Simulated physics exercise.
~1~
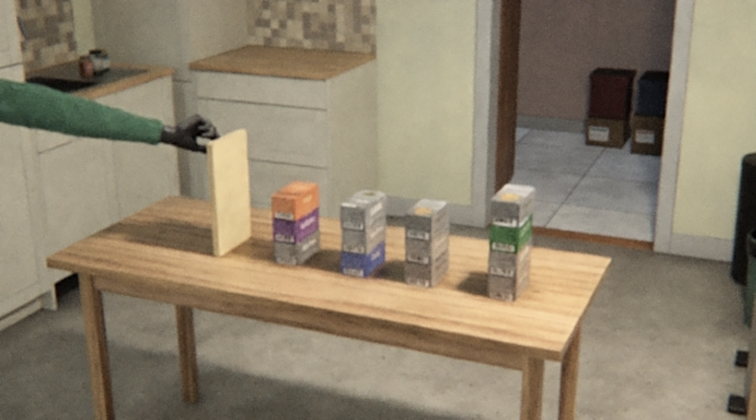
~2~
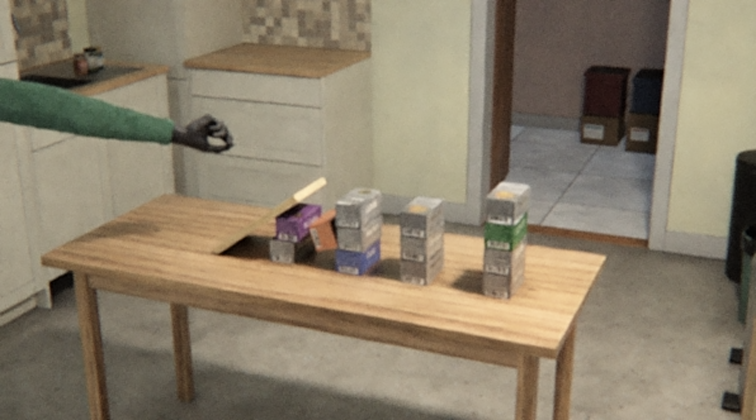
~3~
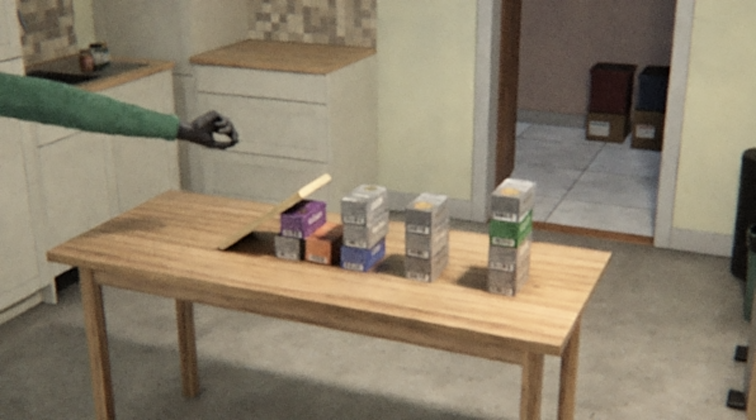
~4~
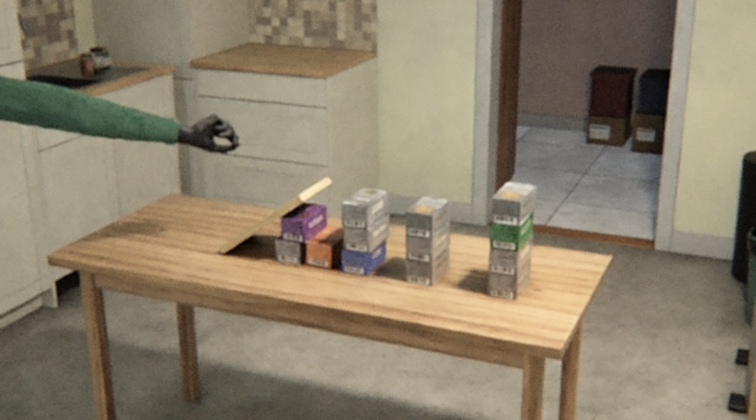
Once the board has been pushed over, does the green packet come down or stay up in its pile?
The green packet stays up in its pile, since the toppling board only upsets the nearest pile.
